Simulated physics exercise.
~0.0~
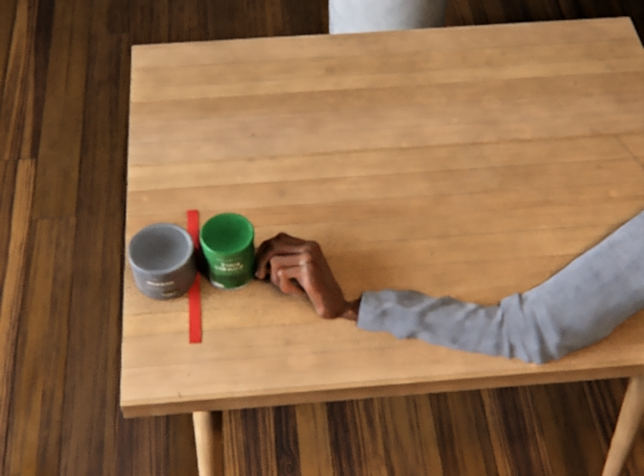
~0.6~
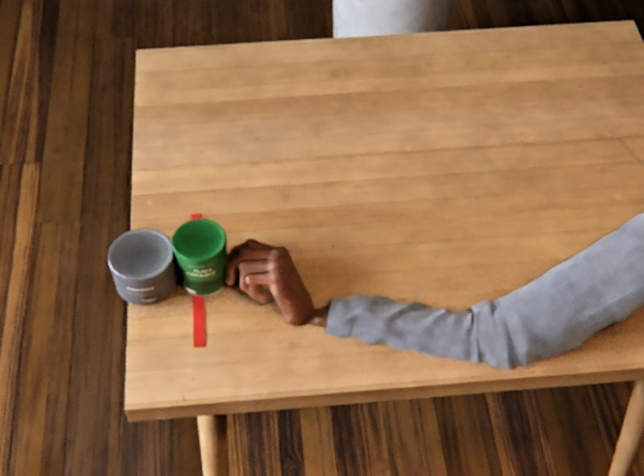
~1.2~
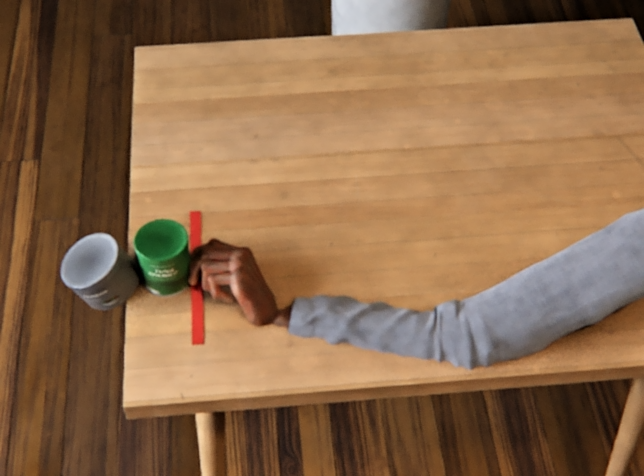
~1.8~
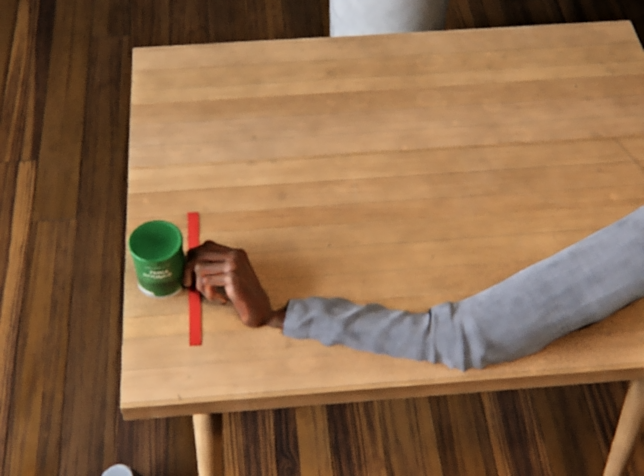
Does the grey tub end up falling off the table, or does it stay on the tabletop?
The grey tub goes over the left edge and falls off the table.
